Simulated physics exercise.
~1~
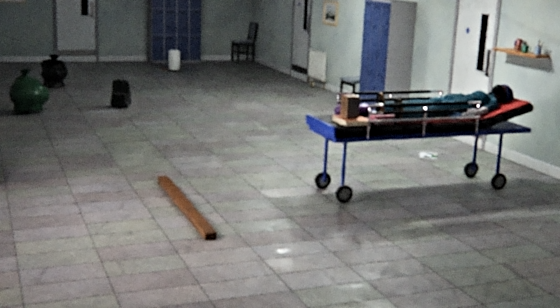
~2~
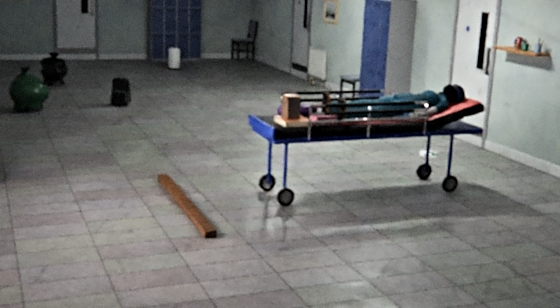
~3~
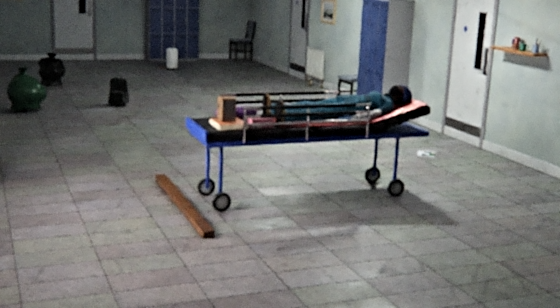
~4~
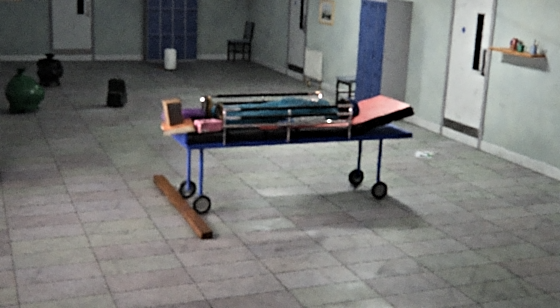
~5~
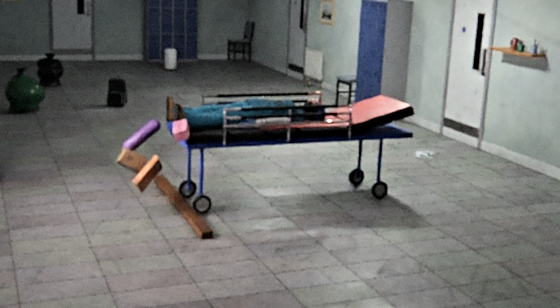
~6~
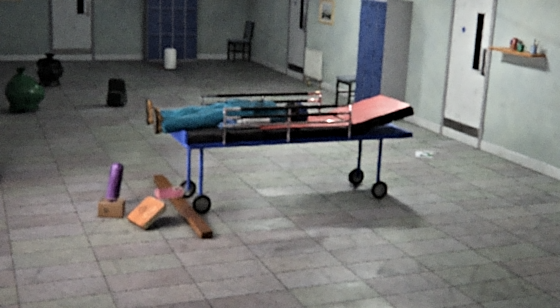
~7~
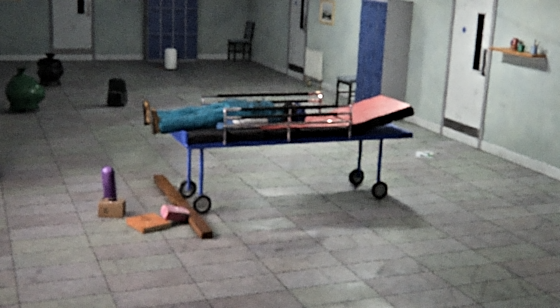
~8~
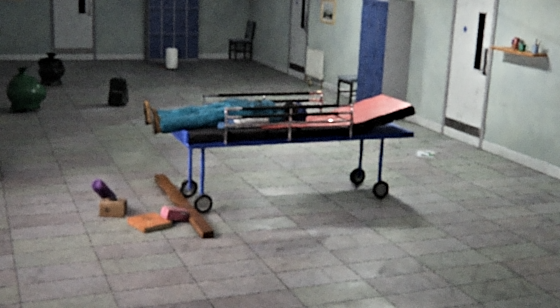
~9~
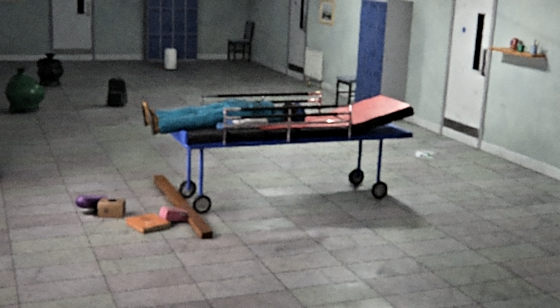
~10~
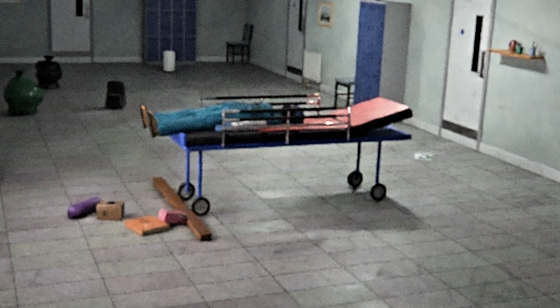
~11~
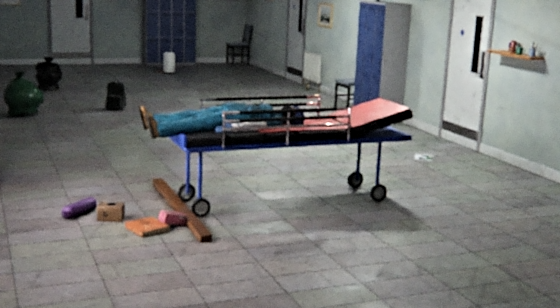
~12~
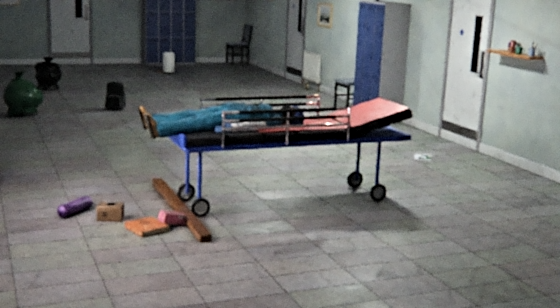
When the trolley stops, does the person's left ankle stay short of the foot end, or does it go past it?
The left ankle goes past the foot end. The person slides left along the trolley and comes to rest with the feet sticking out over the edge.
In a wide room with a grey tiled floor, a blue trolley carrying a person in teal and several loose items rolls left toward a wooden beam. Its wheels meet the beam and it stops short, staying flat. The person slides feet first toward the left end as a brown block-like object, a purple bottle, an orange folder and a pink box spill off onto the floor. The bottle lands upright, then tips over and rolls a little farther left. At the end the person still lies on the trolley, feet sticking out past its left end, with all four items on the floor.
